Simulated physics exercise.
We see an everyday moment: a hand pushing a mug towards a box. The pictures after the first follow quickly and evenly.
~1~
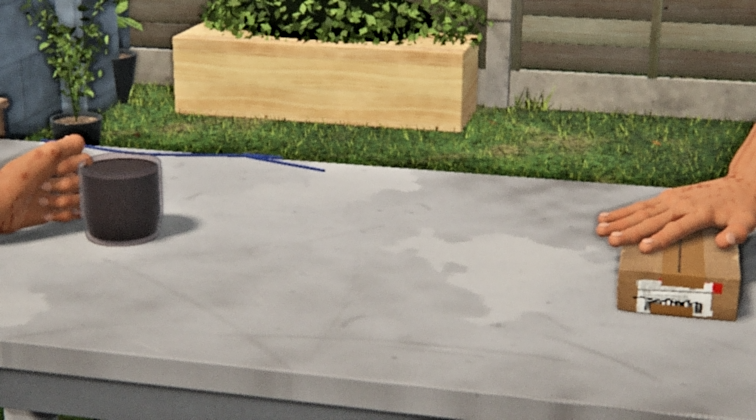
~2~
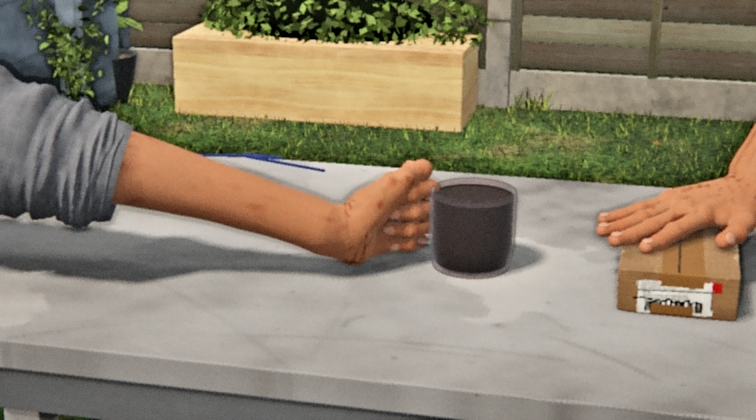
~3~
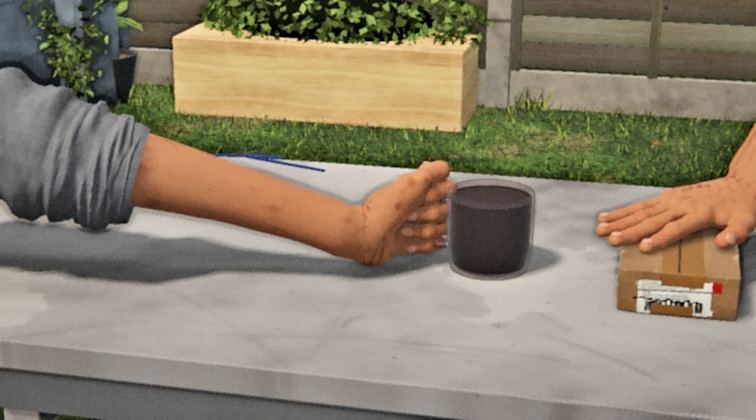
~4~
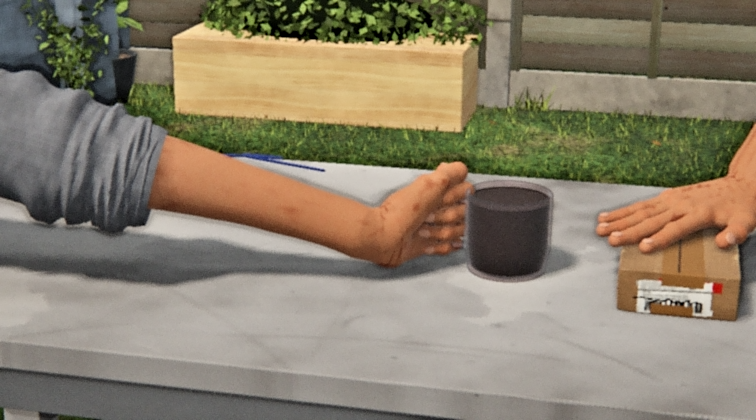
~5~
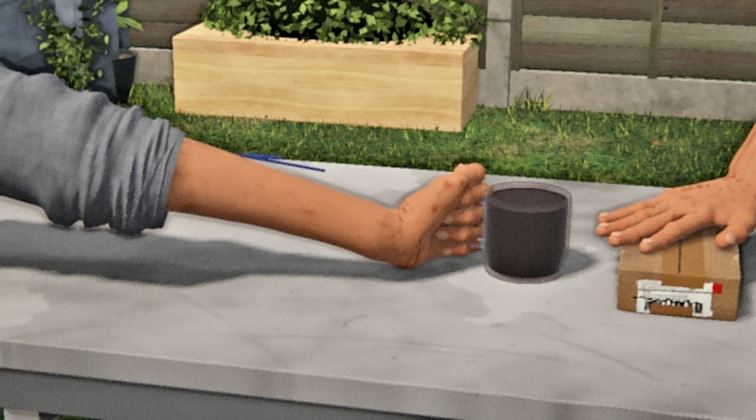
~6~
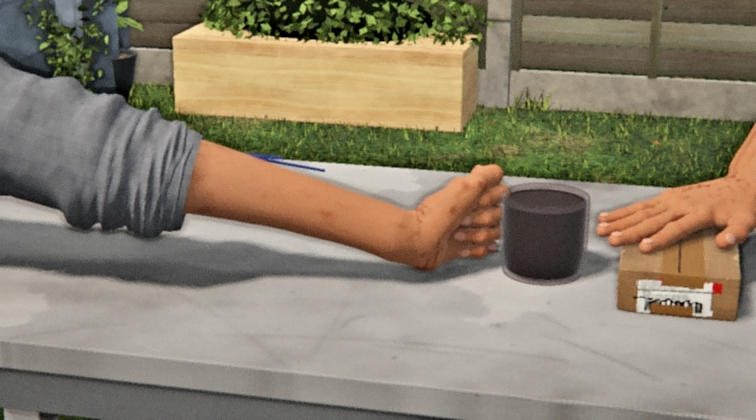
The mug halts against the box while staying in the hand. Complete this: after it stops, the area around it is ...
After it stops, the area around it is wet in places.
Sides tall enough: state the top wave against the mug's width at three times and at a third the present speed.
The wave tops out at around 65 per cent of the width, and then at around 5 per cent.
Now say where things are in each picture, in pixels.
The first frame shows at rest; mug (122, 196) nearly full; box (679, 263).
The second frame shows under way; mug nearly full, surface at (473, 197).
In the third frame, 20 px further; mug (491, 226) nearly full.
In the fourth frame, 20 px further; mug nearly full, surface at (509, 200).
In the fifth frame, 20 px further; mug (526, 229) nearly full.
In the sixth frame, 20 px further; mug nearly full, surface at (545, 203); box (679, 263).
Next, the mug meets the box.
After that, the coffee surges up the wall; it has slopped over.
Finally, the mug stands at the box; it has slopped over.
